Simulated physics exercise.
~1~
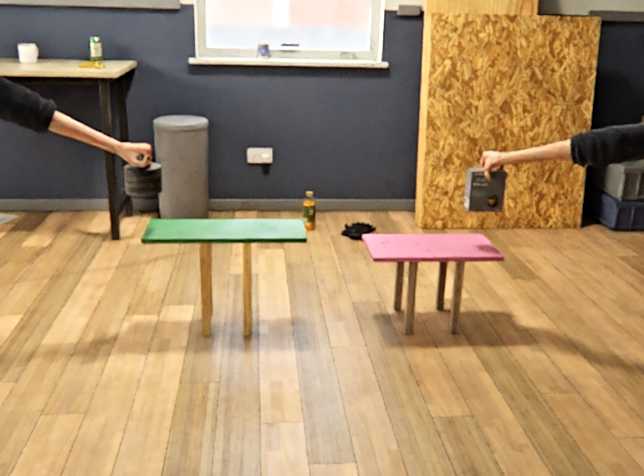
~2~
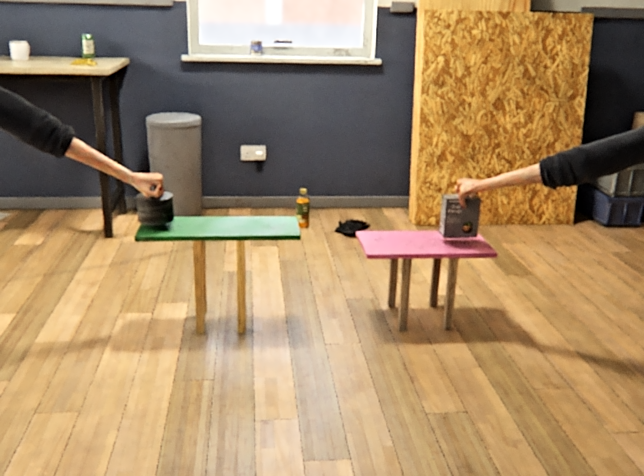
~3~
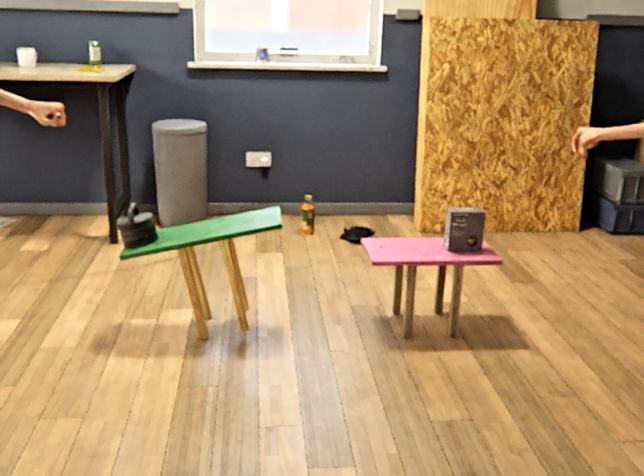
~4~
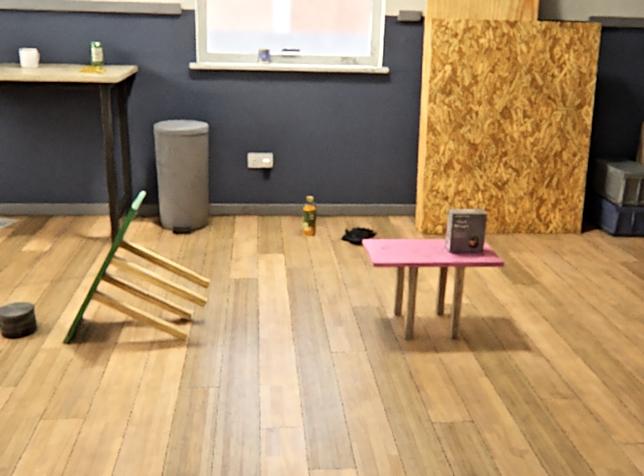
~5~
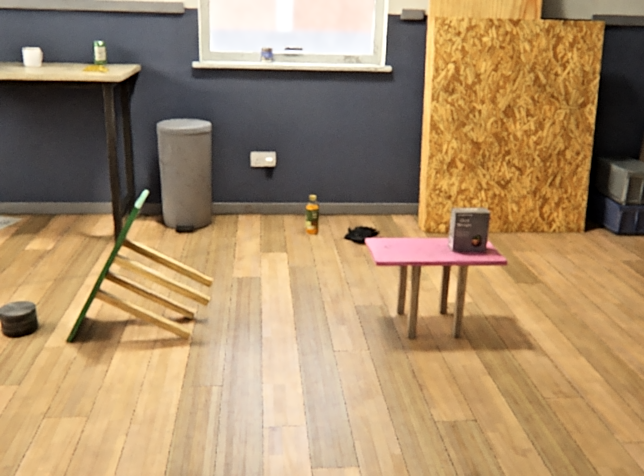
Two hands set loads on small tables; the green one tips over left, the pink stands.
